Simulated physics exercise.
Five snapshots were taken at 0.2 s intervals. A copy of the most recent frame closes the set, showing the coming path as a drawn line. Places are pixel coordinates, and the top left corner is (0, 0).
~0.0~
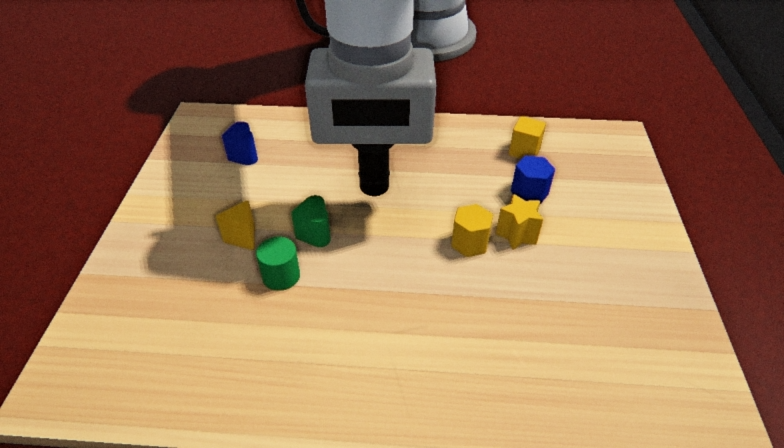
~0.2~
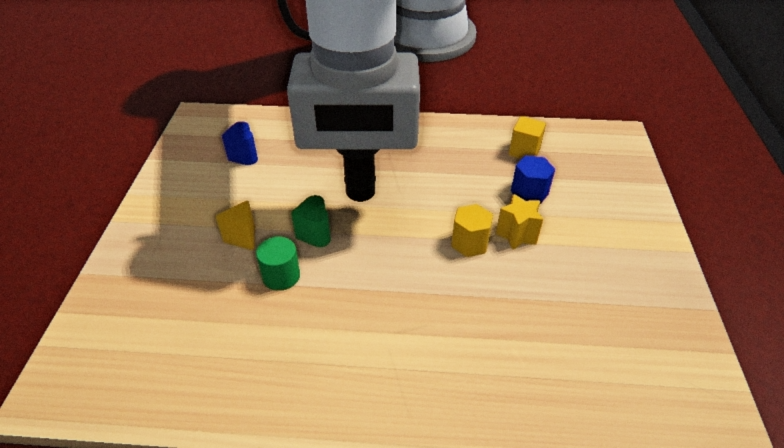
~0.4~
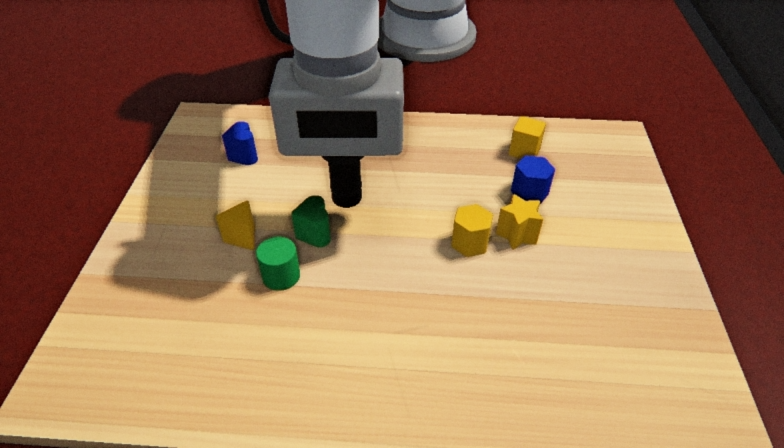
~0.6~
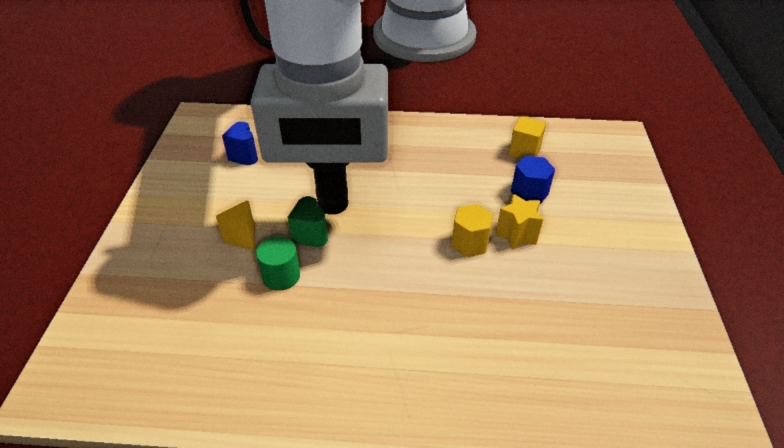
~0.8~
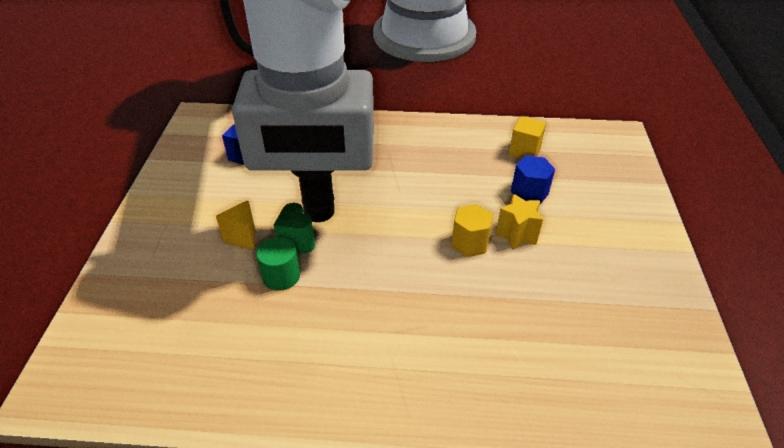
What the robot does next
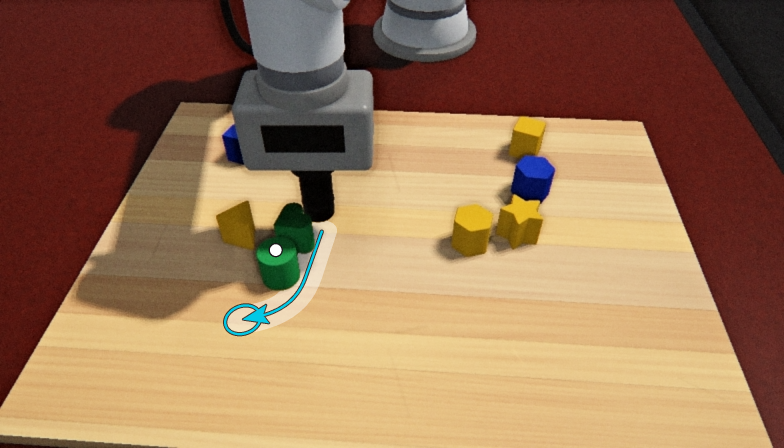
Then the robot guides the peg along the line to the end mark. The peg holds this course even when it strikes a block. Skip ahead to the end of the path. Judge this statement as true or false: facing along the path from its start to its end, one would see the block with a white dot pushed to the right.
This is true.
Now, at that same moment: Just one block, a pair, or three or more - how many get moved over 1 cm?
Expect two.
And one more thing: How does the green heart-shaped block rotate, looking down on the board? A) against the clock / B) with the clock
That would be B.
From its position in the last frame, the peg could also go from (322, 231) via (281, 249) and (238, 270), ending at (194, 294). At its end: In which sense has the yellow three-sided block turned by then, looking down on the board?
Clockwise rotation.
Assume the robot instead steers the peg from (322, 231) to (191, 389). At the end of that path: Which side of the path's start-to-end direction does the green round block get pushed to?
To the right.
The line goes from (322, 231) through (310, 265) and (290, 301) to (243, 319); the dot is on the green round block.
The first path, step by step. One third of the way, peg at (307, 248); green round block at (267, 256); green heart-shaped block at (280, 227), turned 50° clockwise.
Two thirds of the way, peg at (286, 283); green round block at (250, 266); green heart-shaped block at (280, 227), turned 50° clockwise.
At the end, peg at (237, 302); yellow three-sided block unmoved; green round block at (224, 267); green heart-shaped block at (280, 227), turned 50° clockwise.
